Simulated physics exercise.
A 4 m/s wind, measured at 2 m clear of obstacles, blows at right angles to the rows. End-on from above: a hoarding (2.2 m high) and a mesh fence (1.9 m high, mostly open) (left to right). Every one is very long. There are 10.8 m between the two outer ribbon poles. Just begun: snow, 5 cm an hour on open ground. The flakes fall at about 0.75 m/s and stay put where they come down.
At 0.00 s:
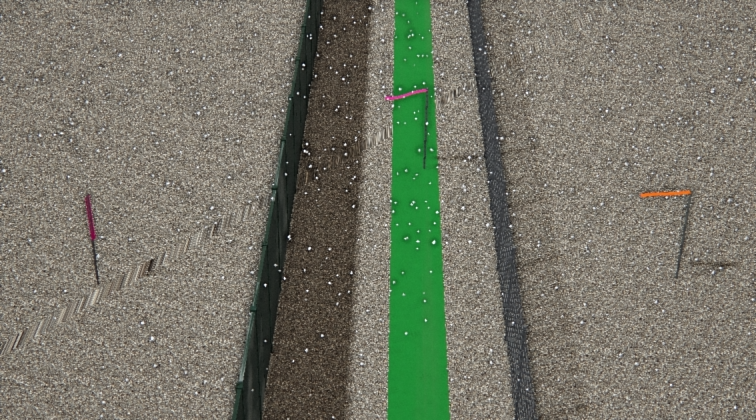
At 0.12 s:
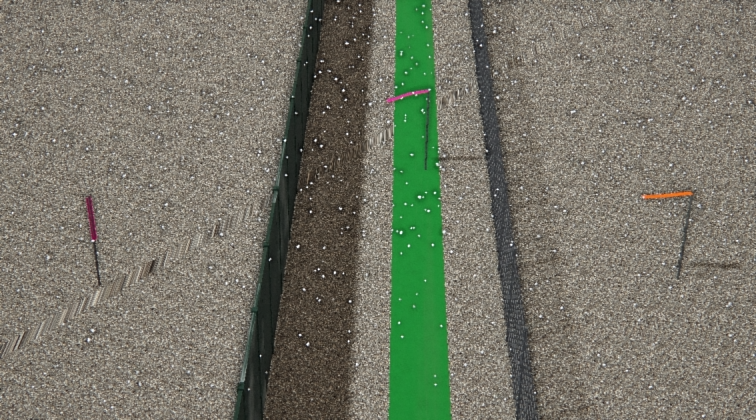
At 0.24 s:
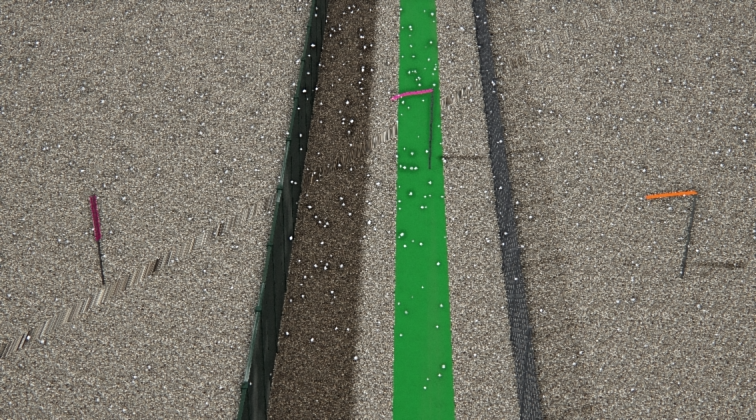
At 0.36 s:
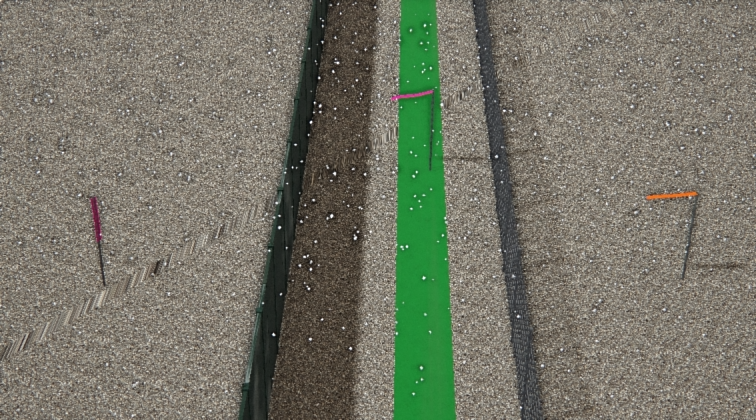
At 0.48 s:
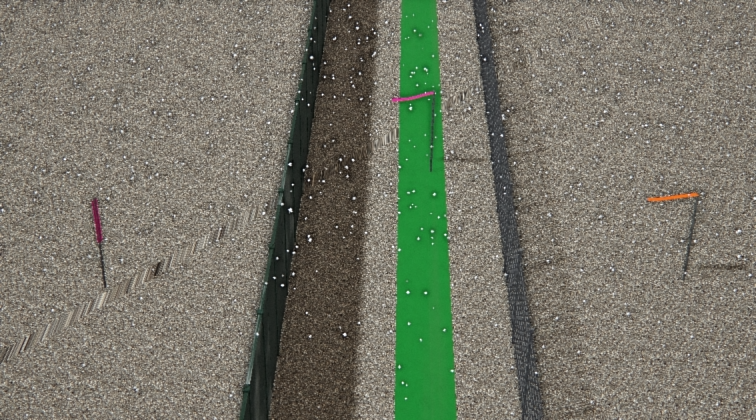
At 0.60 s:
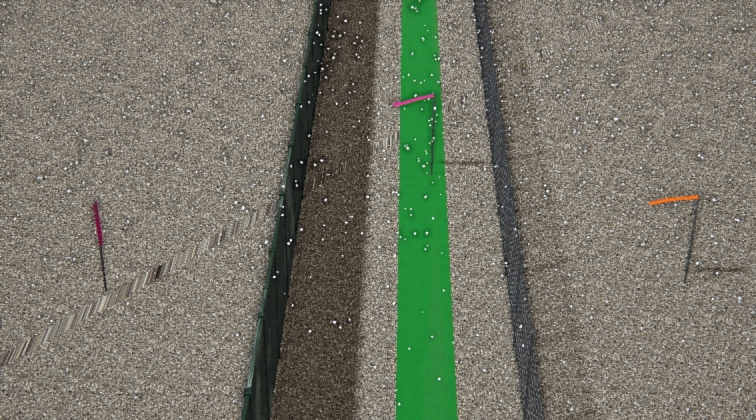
A bright green strip ran down the gravelly ground between a dark fence and a gray mesh one while white flakes flecked the scene; the pink and orange ribbons streamed left, the purple one hung, barely shifting.
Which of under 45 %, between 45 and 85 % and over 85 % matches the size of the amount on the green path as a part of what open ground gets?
The match is above 85 %.
10 minutes on, 8 mm on the green path, 8 mm in the open.
30 minutes on, 25 mm on the green path, 25 mm in the open.
60 minutes on, 50 mm on the green path, 50 mm in the open, so the green path has 101 % of the open amount; the left half of it has 101 %, the right half 101 %.
